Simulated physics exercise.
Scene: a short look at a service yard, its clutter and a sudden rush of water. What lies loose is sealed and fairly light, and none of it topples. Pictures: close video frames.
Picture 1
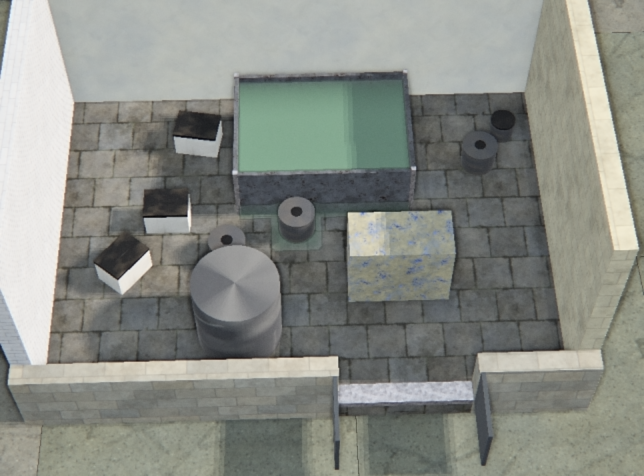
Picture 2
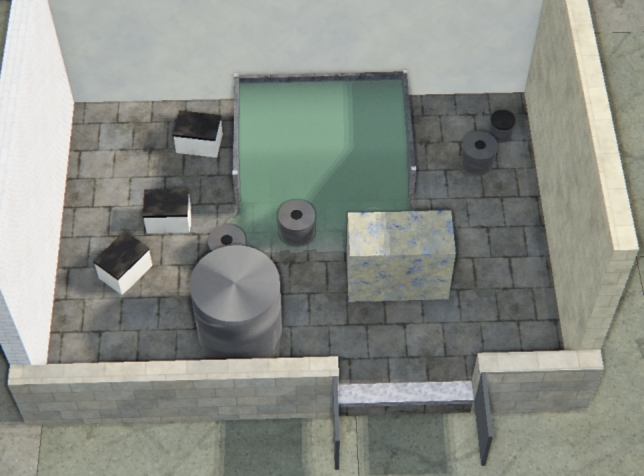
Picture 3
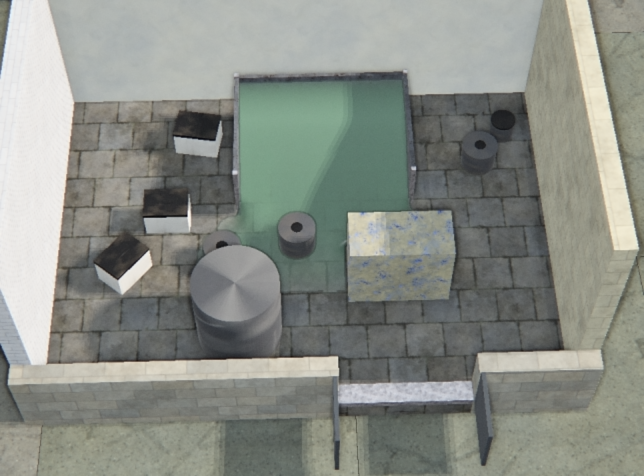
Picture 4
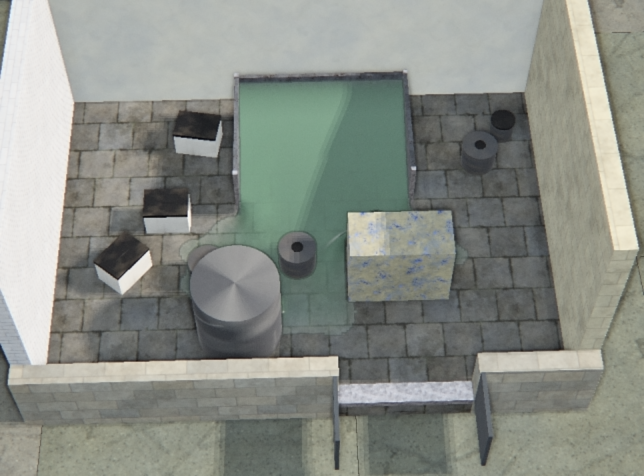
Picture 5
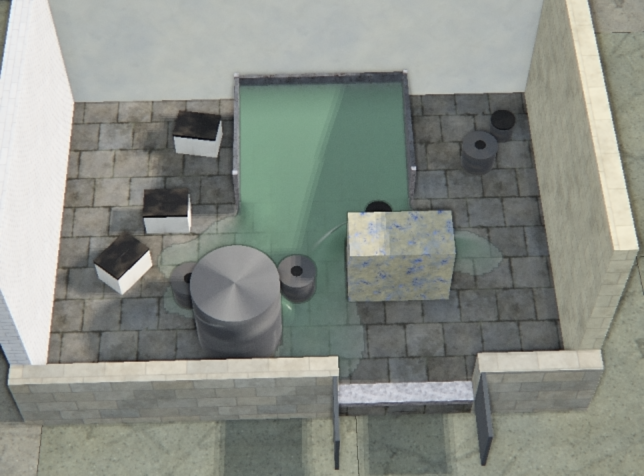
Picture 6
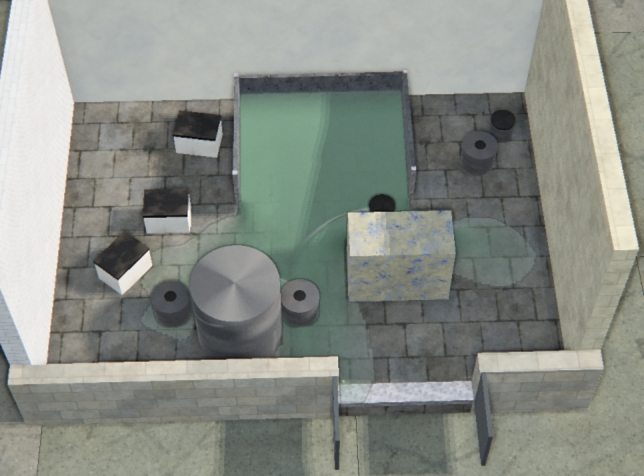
Walled service yard, green water rushing from an opened tank and spreading over paving, pushing dark tubs forward around a grey cylinder.
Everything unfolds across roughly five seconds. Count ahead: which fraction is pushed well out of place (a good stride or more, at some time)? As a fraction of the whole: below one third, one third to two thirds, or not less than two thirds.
High band.
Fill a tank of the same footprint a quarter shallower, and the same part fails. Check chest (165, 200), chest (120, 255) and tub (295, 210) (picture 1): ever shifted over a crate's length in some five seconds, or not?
In that order: Not that far, yes, yes.
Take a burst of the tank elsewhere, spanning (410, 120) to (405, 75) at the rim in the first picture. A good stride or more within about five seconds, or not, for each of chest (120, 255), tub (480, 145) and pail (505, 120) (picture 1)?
The first: Fell short; the second: Went past that; the third: Went past that.
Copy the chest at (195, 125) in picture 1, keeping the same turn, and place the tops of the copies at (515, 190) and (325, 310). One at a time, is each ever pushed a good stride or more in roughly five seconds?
Result by copy: Covered it; covered it.
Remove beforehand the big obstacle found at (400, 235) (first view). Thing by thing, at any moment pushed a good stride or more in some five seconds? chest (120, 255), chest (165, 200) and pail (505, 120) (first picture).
In sequence: Did travel that far, next did not travel far, finally did not travel far.
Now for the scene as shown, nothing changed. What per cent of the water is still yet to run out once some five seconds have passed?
Roughly 82 percent.
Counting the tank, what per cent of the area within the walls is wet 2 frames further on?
About 45 per cent.
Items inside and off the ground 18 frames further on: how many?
Number: 3.
A moment on, 2 of 8 are well off their spots; 2 afloat.
Next, 4 of 8 are well off their spots; 1 afloat.
Later, 6 of 8 are well off their spots; 3 afloat.
In the end, 6 of 8 are well off their spots, and 6 have been at some point; 6 afloat.
